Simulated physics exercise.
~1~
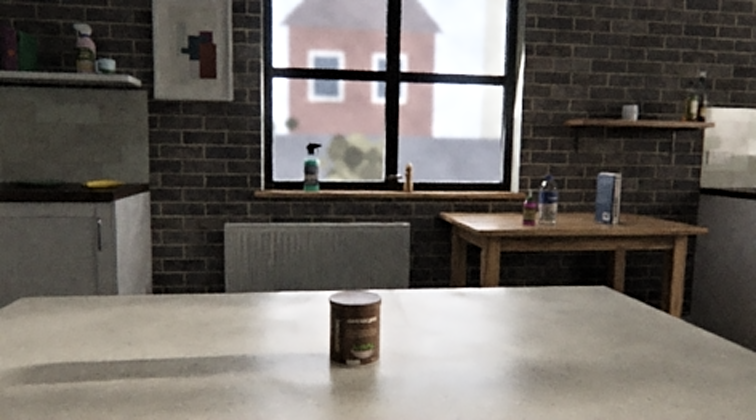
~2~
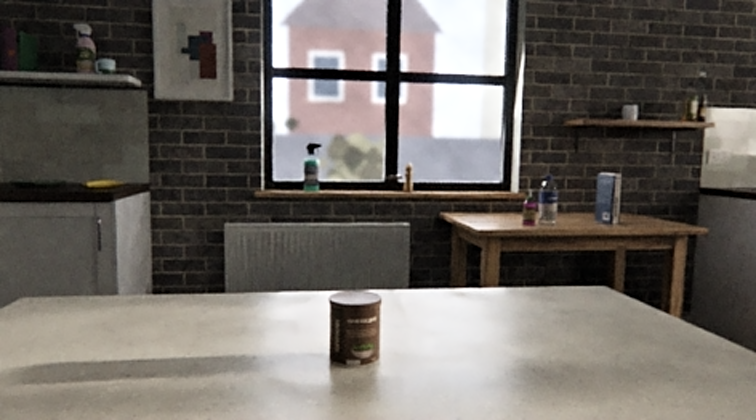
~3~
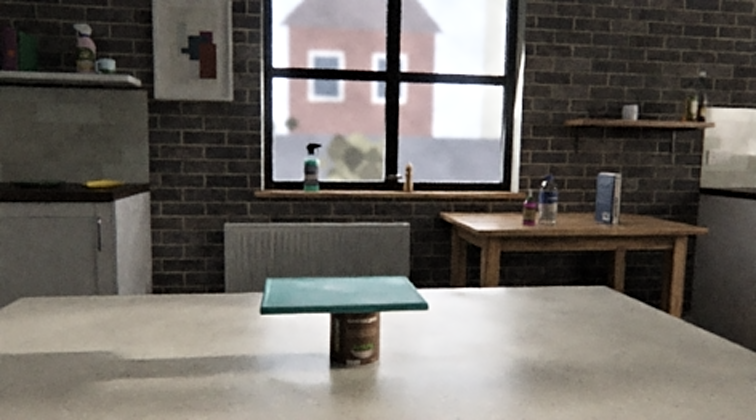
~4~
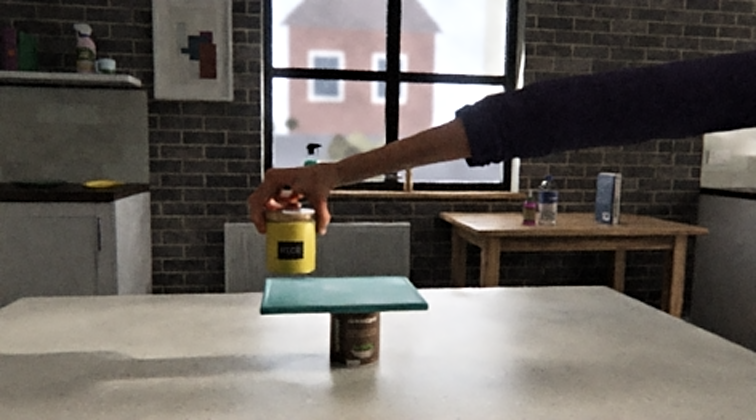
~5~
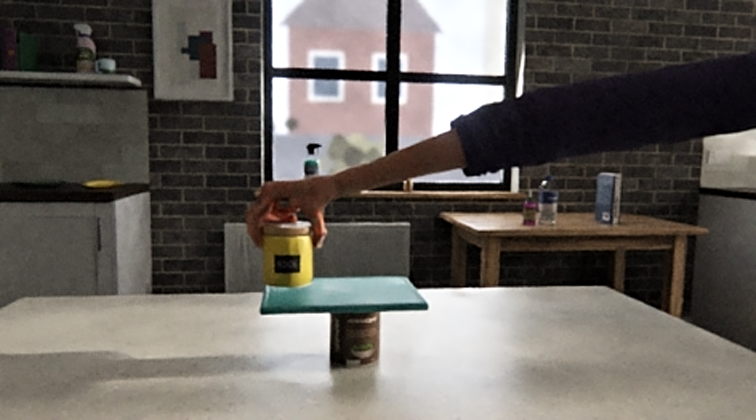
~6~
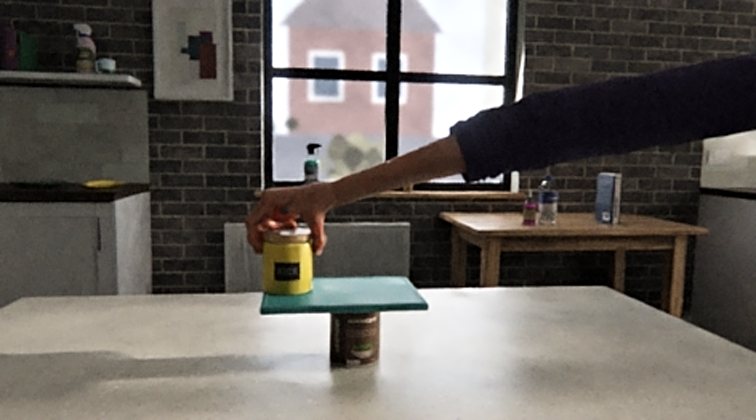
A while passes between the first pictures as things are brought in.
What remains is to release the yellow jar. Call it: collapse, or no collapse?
Collapse.
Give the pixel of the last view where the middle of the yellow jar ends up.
It finishes at about (204, 340).
Then, 0.30 s on from there, yellow jar now fallen; turquoise lid turned 54° from how it was put.
Then, 0.70 s on from there, turquoise lid turned 67° from how it was put.
In the end, fallen, yellow jar and turquoise lid; brown tin unmoved. At the end, from the last picture's camera, yellow jar near (205, 340). The stack loses its balance.
